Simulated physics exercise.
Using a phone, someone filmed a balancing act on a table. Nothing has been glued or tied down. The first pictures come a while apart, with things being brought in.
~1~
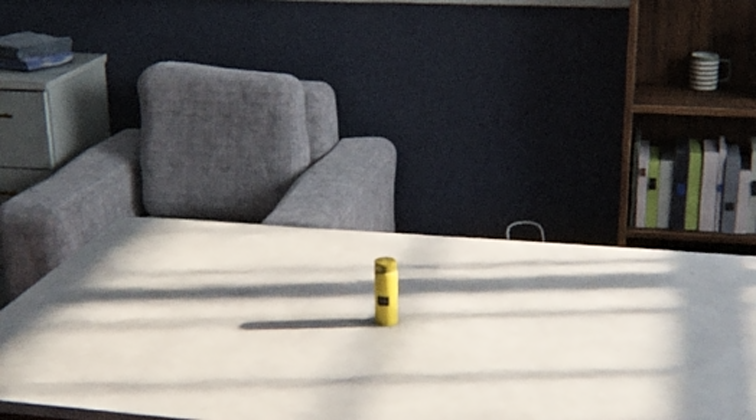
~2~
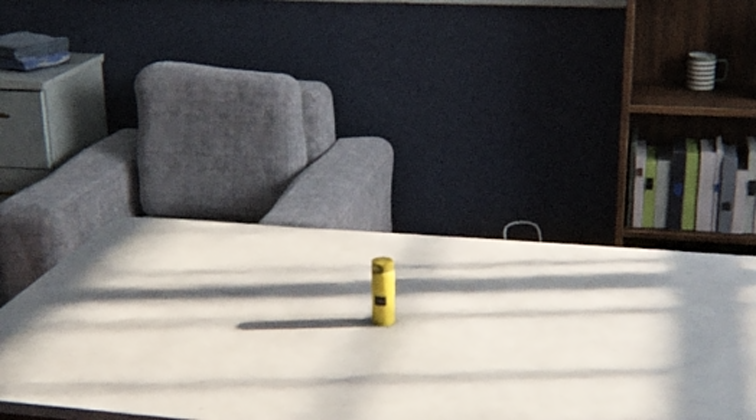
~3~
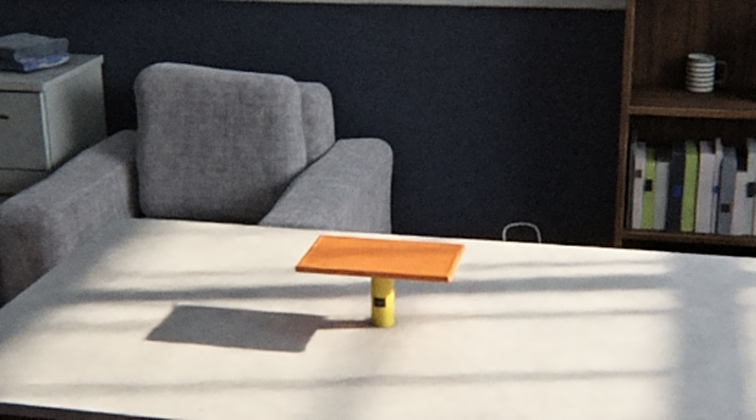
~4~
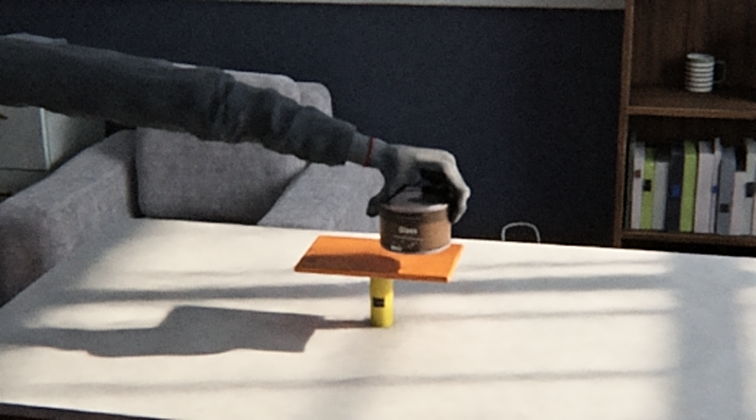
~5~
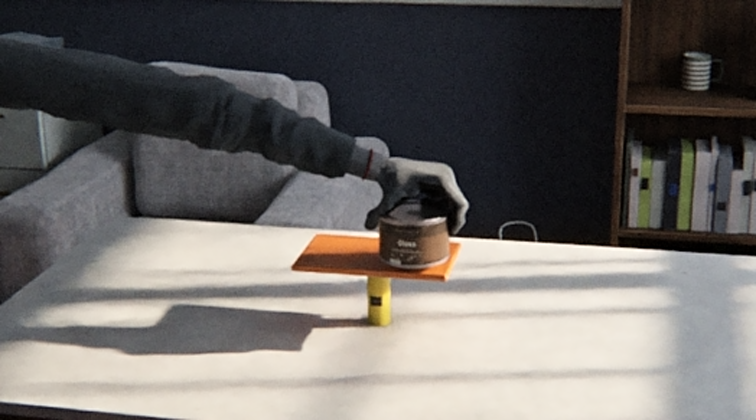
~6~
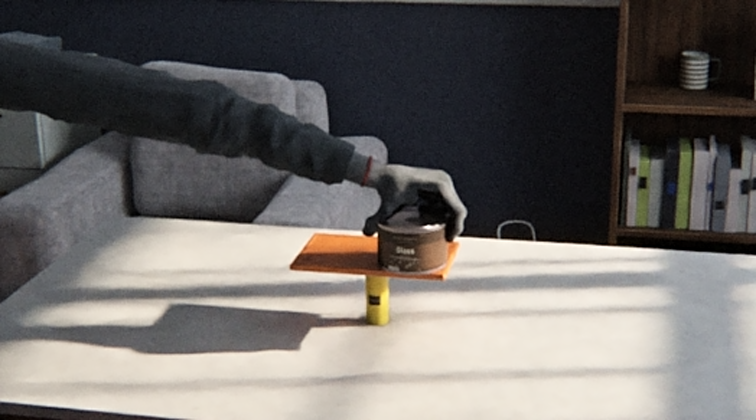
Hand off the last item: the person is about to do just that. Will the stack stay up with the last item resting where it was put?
No.
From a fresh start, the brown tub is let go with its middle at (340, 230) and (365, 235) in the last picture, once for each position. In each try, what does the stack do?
Result of try one is that it tips over, and of try two that it stays stable.
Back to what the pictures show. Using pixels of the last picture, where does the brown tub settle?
Roughly pixel (461, 318) in the last picture.
Then, 0.40 s later than the last frame, brown tub now fallen; orange lid tilted by 57°.
Then, 0.60 s later than the last frame, orange lid tilted by 43°; yellow shaker tilted by 21°.
Then, 0.80 s later than the last frame, yellow shaker and orange lid now fallen.
When it is over, fallen, brown tub, yellow shaker and orange lid. End places, in pixels of the last picture, brown tub near (460, 318). The stack comes apart.
